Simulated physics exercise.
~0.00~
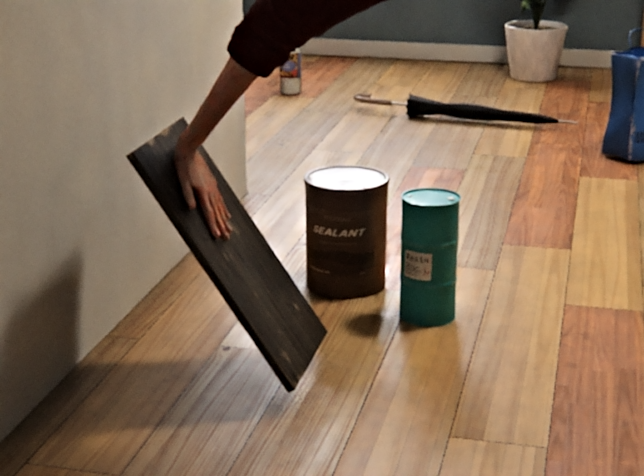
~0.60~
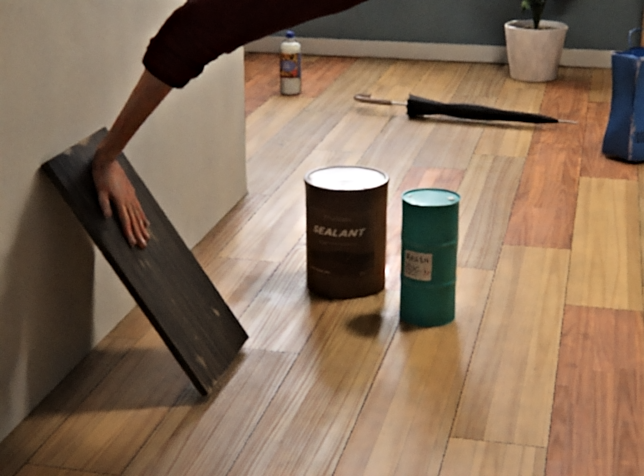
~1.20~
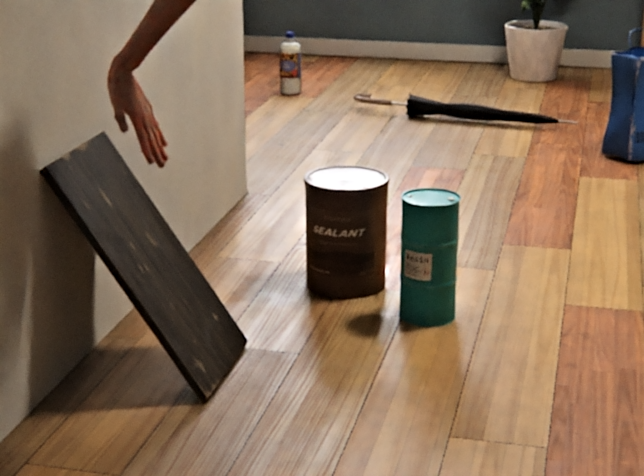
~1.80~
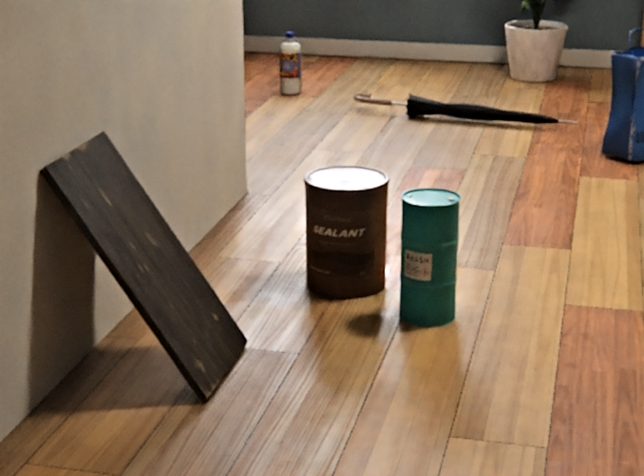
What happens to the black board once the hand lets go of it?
It stays up, leaning against the wall with its lower end on the wooden floor.
